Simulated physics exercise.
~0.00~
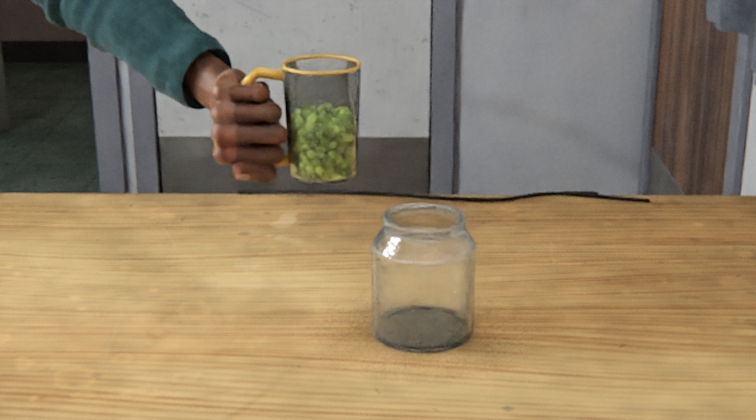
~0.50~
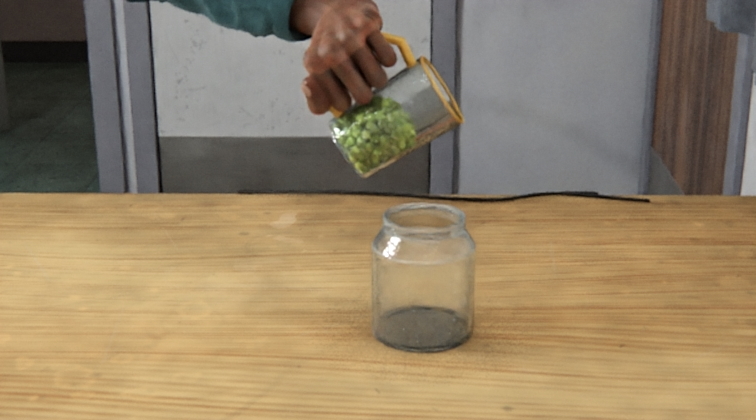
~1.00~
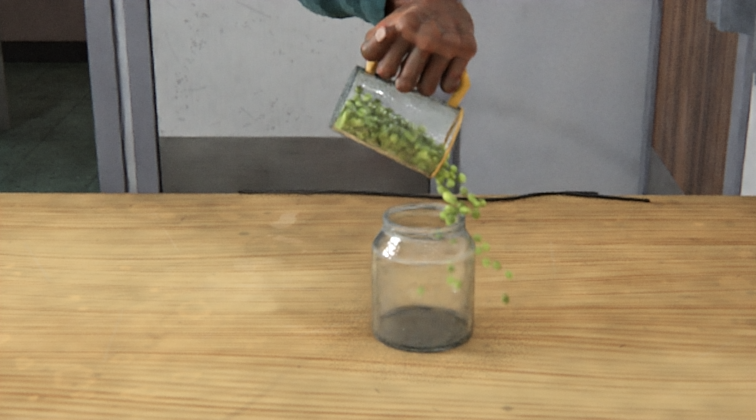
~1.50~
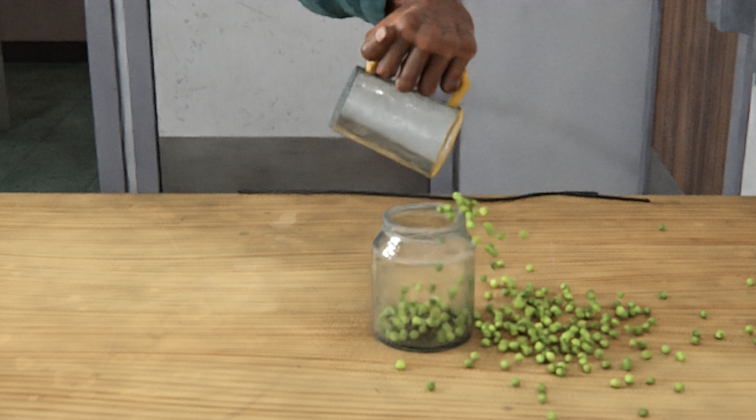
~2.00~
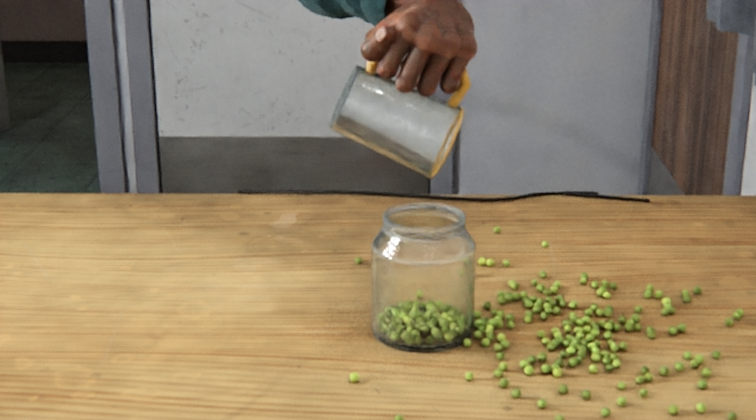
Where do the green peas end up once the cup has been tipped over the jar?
Most of the peas end up scattered on the table outside the jar, while some settle in the bottom of the jar. Few, if any, are left in the cup.
